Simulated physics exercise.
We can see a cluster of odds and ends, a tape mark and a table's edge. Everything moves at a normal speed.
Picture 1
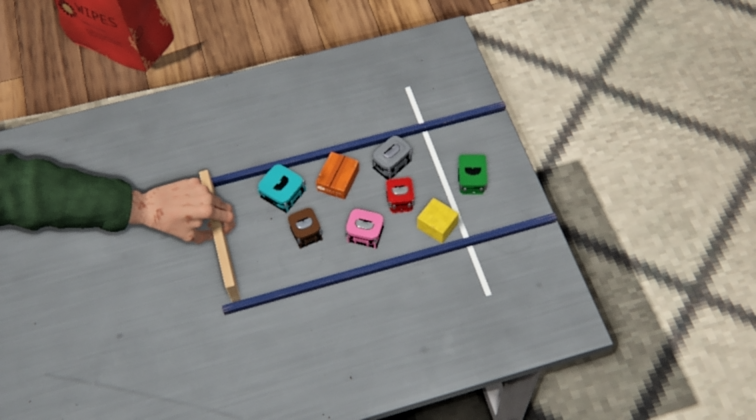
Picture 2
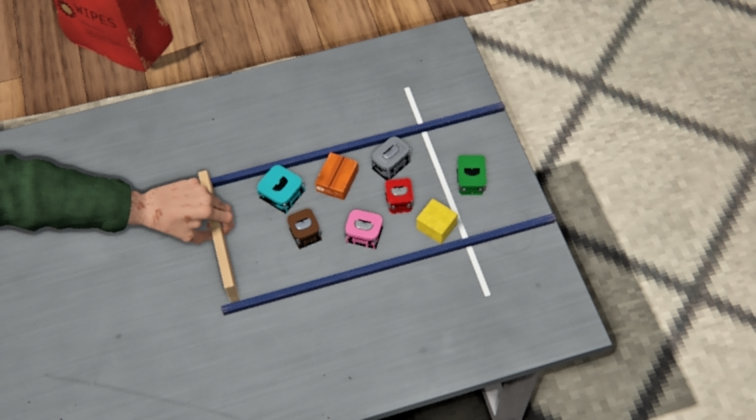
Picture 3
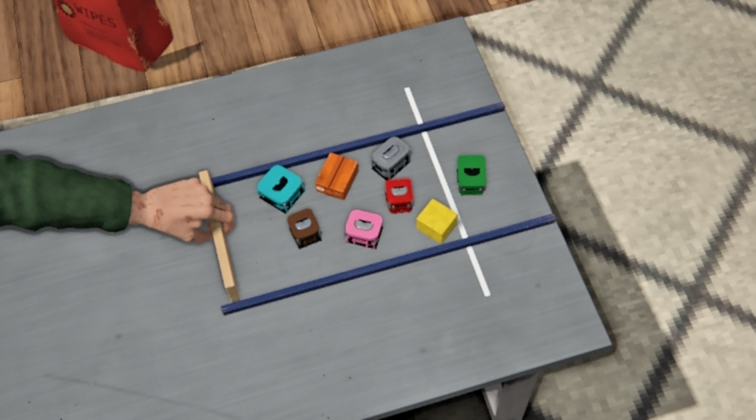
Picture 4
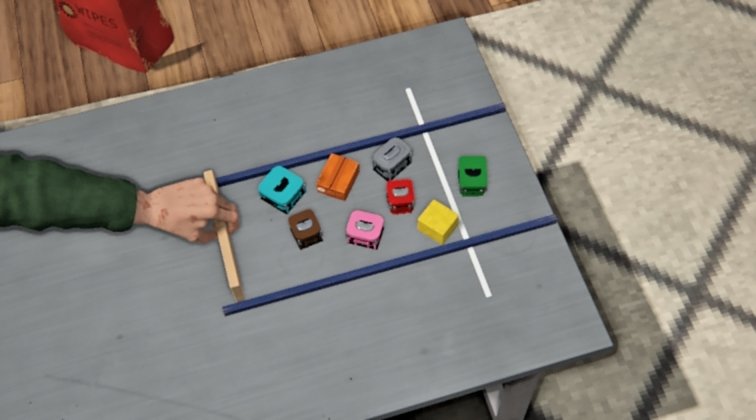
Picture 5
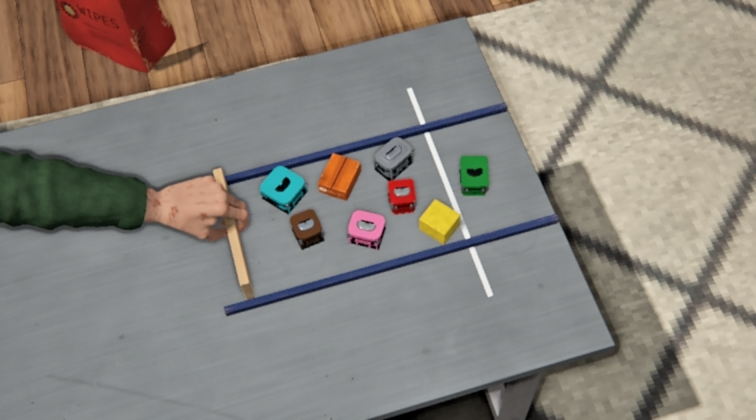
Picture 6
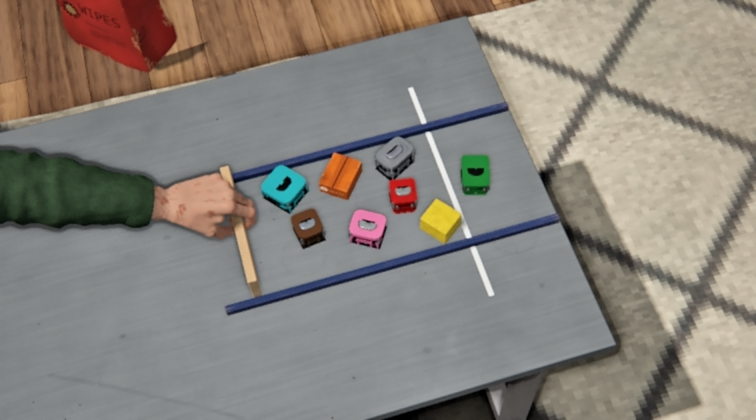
A hand in a green sleeve held a wooden board still at the left of some small colourful cases and a yellow block, then slid it slightly right toward them across the grey table.
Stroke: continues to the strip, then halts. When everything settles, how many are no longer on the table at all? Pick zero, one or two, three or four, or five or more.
Zero are off the table.
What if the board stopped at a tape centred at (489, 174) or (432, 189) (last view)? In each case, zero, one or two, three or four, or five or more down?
The falls would be three to four; not one.
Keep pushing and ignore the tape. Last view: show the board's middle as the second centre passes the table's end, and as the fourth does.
(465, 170), then (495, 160).
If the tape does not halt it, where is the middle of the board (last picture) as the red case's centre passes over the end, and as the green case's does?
Roughly at (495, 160) and roughly at (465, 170).
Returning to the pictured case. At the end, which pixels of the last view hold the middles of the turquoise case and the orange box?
The turquoise case stops around (456, 155); the orange box around (484, 144).
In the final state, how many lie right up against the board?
3.
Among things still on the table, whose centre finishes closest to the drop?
The grey case.
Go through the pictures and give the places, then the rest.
The first picture shows green case (472, 175); yellow block (438, 221); grey case (392, 158); board (220, 235); tape (445, 184).
The second picture shows yellow block (437, 221); brown case (305, 229).
The third picture shows grey case (391, 158); pink case (364, 230).
The fourth picture shows green case (473, 177); turquoise case (282, 190).
The fifth picture shows yellow block (440, 222); board (234, 233).
The sixth picture shows green case (475, 176); yellow block (441, 221); grey case (395, 158); board (241, 231); tape (448, 185).
A little later, none off yet; green case at rest near (475, 176); yellow block at rest near (441, 221); grey case at rest near (395, 158).
Next, none off yet; green case at rest near (475, 176); yellow block moving near (447, 219); grey case shifted well along near (456, 145).
When it is over, the number that fall off is zero.
